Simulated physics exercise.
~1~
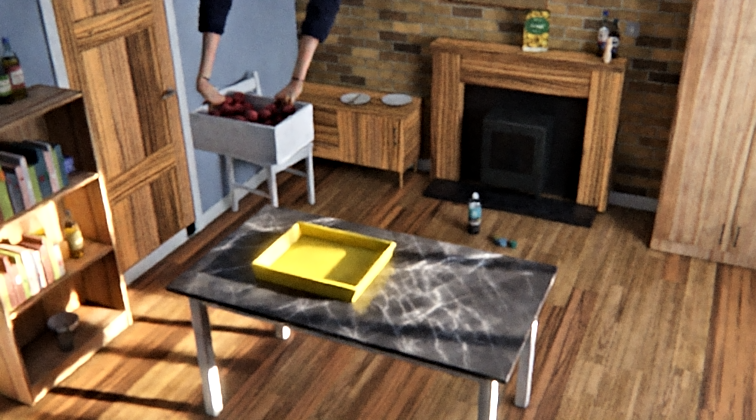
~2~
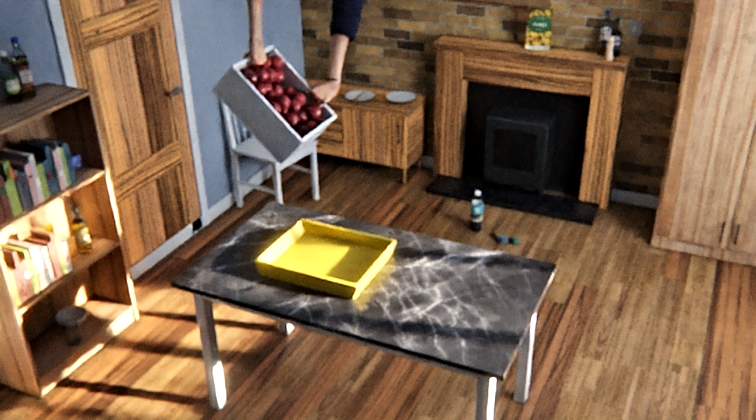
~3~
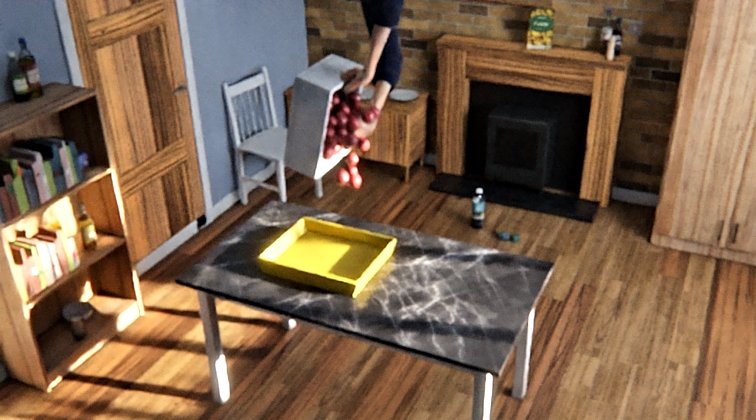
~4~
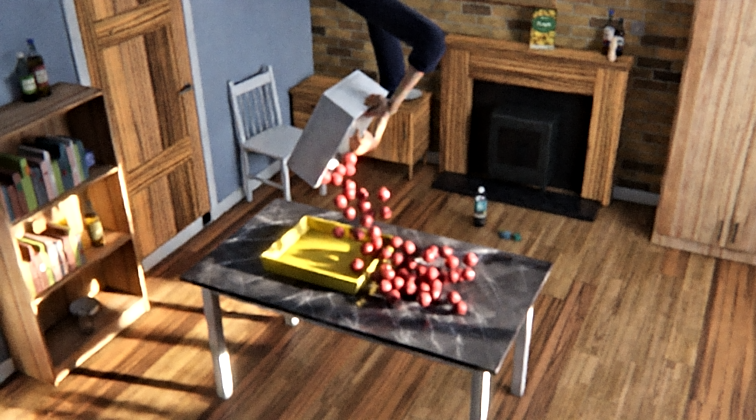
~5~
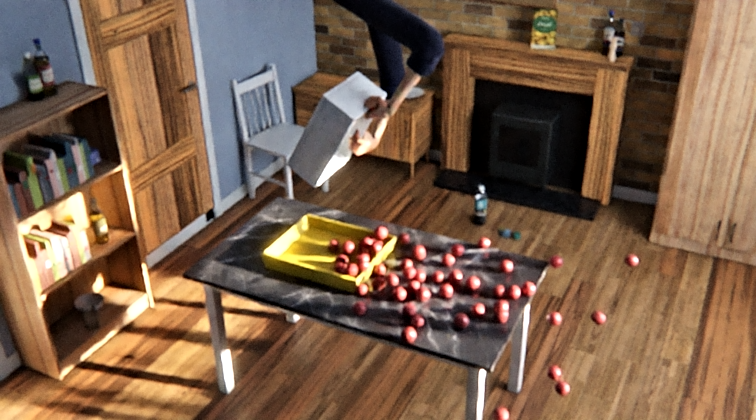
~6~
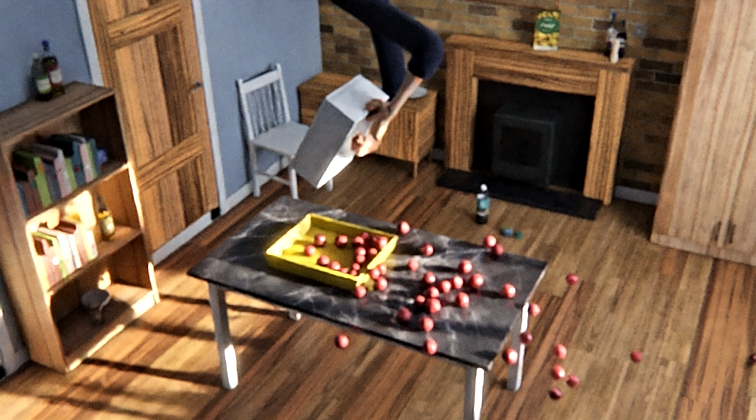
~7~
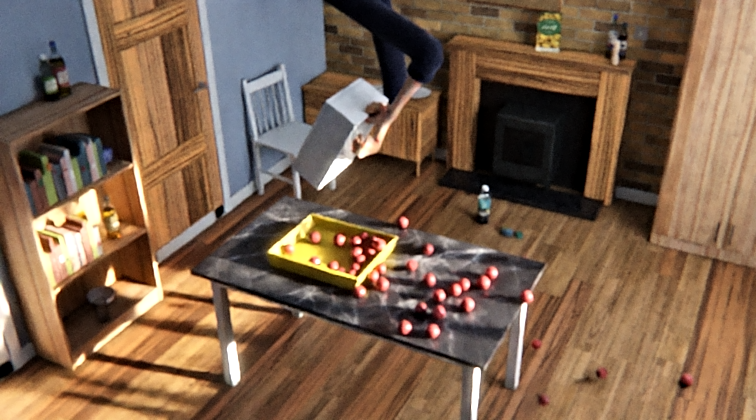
The video shows a pair of hands lifting a white crate of red apples from a chair and tipping it over a table, where some apples land in a yellow tub while most scatter across the tabletop, with several falling and rolling away over the wooden floor.
